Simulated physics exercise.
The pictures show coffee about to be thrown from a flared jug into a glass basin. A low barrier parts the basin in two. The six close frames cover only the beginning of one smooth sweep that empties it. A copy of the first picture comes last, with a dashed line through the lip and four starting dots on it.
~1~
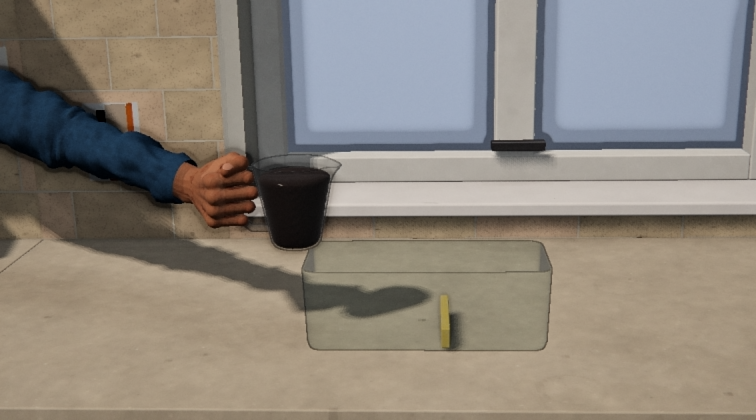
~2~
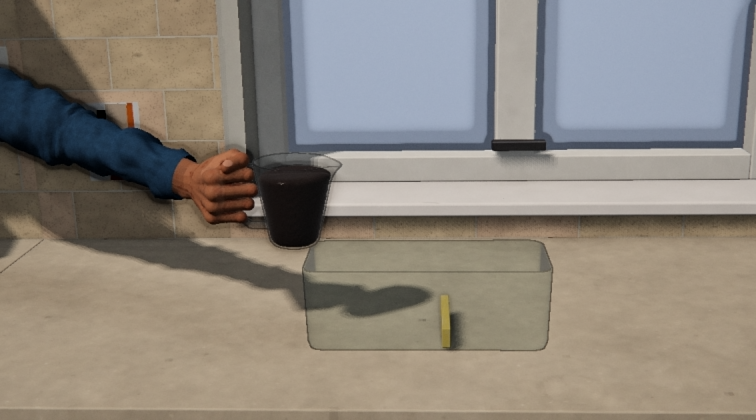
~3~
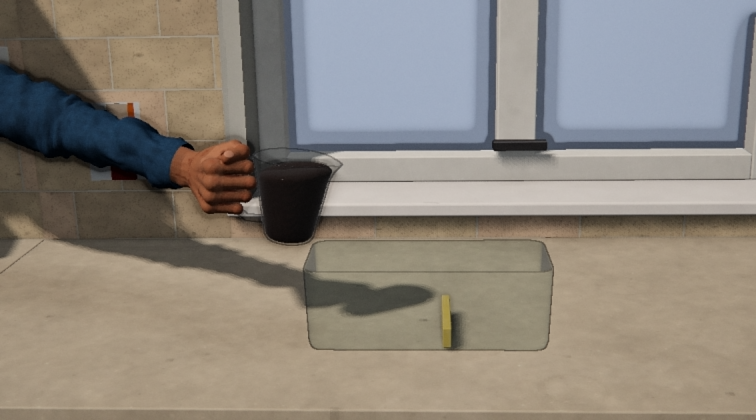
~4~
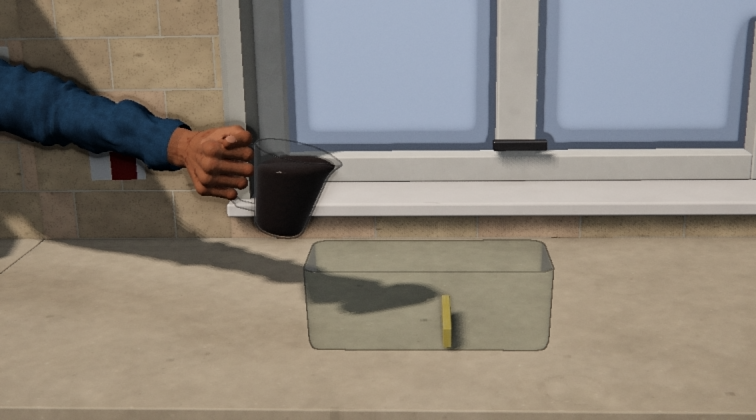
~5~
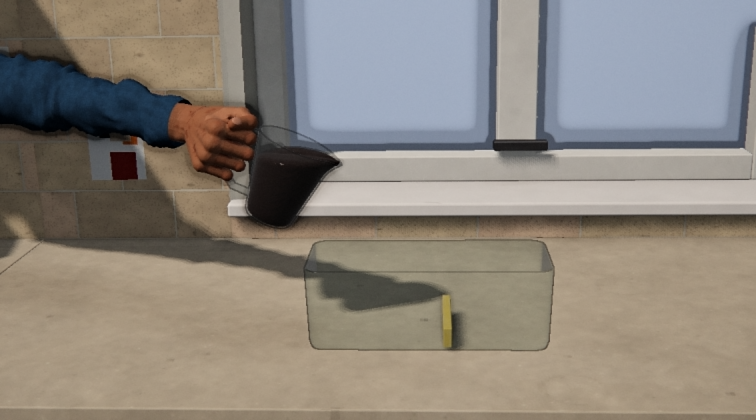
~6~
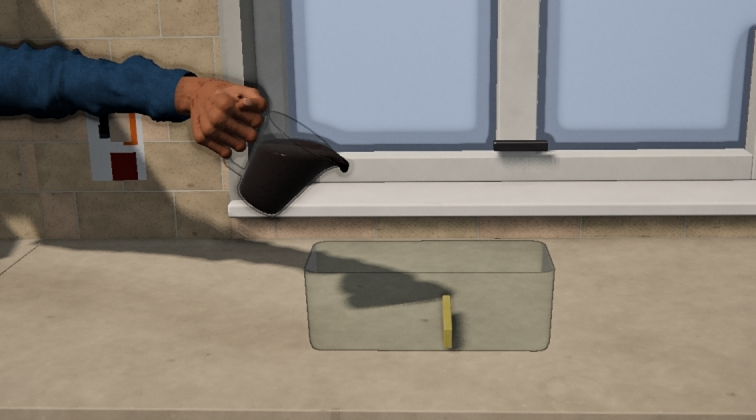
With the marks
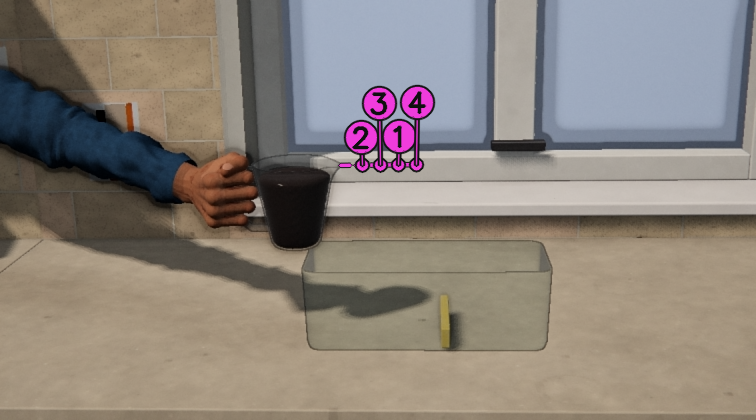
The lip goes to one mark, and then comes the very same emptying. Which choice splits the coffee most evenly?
The answer is dot 2.
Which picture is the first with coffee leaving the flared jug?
In picture 6.
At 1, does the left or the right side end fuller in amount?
More ends on the right.
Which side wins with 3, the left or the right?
The right side.
On the marked copy, 1 at (398, 164); 2 at (362, 165); 3 at (380, 165); 4 at (416, 164).
With 1, about 13 % ends left of the wall and 85 % right of it.
With 2, about 48 % ends left of the wall and 51 % right of it.
With 3, about 20 % ends left of the wall and 78 % right of it.
With 4, about 17 % ends left of the wall and 80 % right of it; 3 % is lost outside.
